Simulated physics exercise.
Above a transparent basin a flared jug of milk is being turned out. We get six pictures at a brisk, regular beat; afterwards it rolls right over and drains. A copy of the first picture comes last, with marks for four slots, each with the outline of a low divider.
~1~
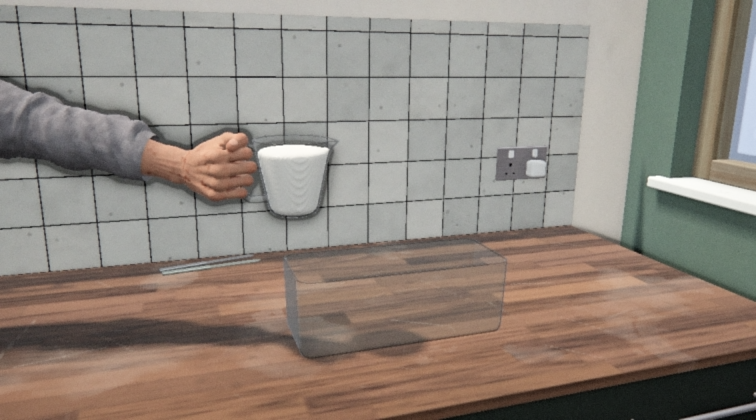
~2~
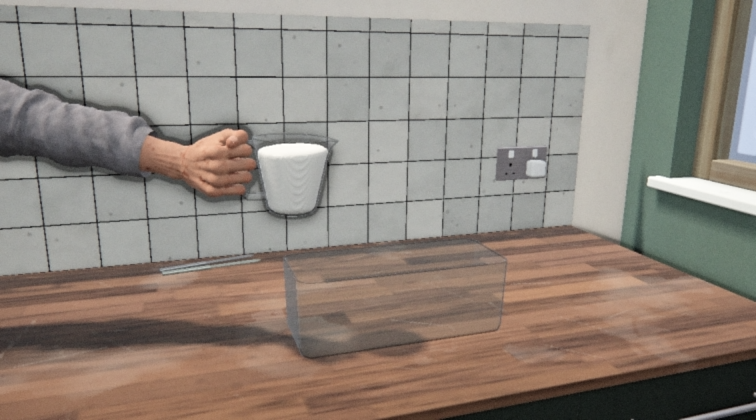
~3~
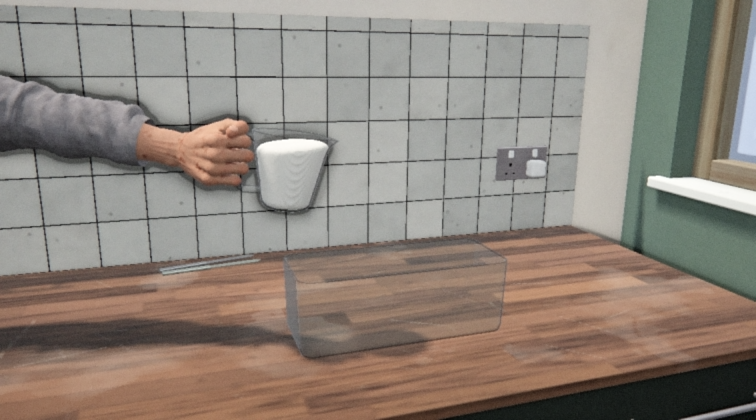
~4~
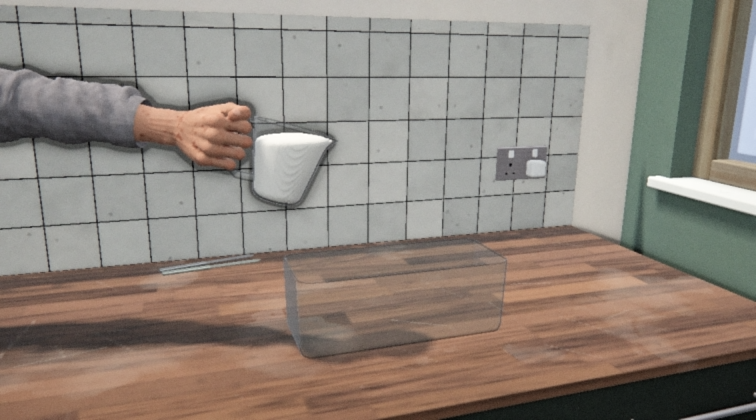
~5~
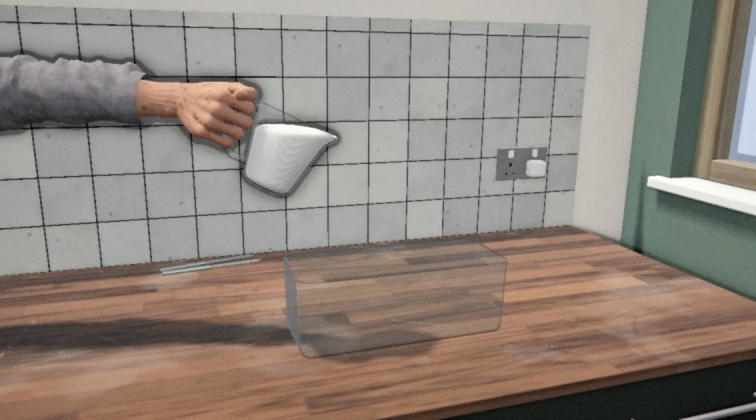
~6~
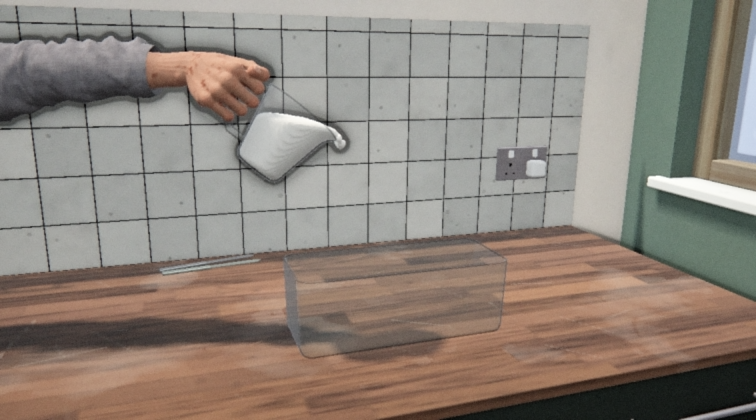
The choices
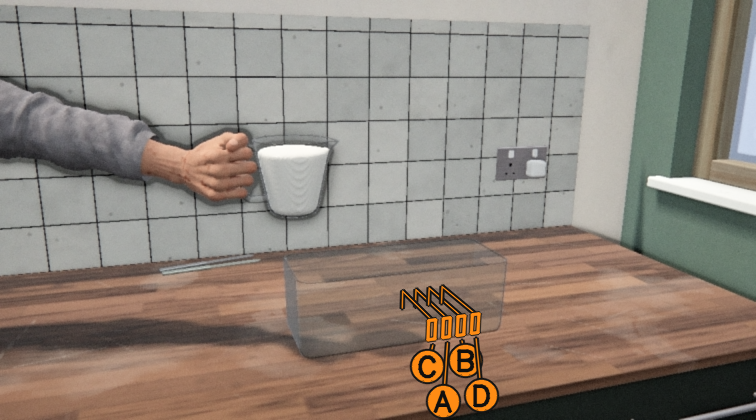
A hand in a grey sleeve reaches in from the left, holding a clear flared jug of white milk above a wooden kitchen worktop, seen from slightly above by a still camera. An empty transparent basin sits below, with grey-white tiles and a socket behind and a green-edged window at right. The hand rises slightly, tilting the jug steadily rightward until milk just crosses its lip.
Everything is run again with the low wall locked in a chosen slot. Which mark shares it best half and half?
Place C.
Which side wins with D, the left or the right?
The left side.
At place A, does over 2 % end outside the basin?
Yes.
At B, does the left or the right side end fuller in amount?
The left side.
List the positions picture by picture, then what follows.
In the first frame, upright, lip at (337, 140); basin from (300, 357) to (499, 328); nothing has left yet.
In the second frame, upright, lip at (337, 140); nothing has left yet.
In the third frame, tipped about 7°, lip at (337, 140); nothing has left yet.
In the fourth frame, tipped about 15°, lip at (337, 140); nothing has left yet.
In the fifth frame, tipped about 27°, lip at (336, 140); nothing has left yet.
In the sixth frame, tipped about 40°, lip at (336, 140); milk is over the lip, down to (340, 146).
On the marked copy, A at (447, 342); B at (461, 340); C at (432, 344); D at (476, 338).
Choosing A, about 80 % ends left of the wall and 9 % right of it; 12 % is lost outside.
Choosing B, about 77 % ends left of the wall and 12 % right of it; 11 % is lost outside.
Choosing C, about 51 % ends left of the wall and 44 % right of it; 4 % is lost outside.
Choosing D, about 77 % ends left of the wall and 17 % right of it; 7 % is lost outside.
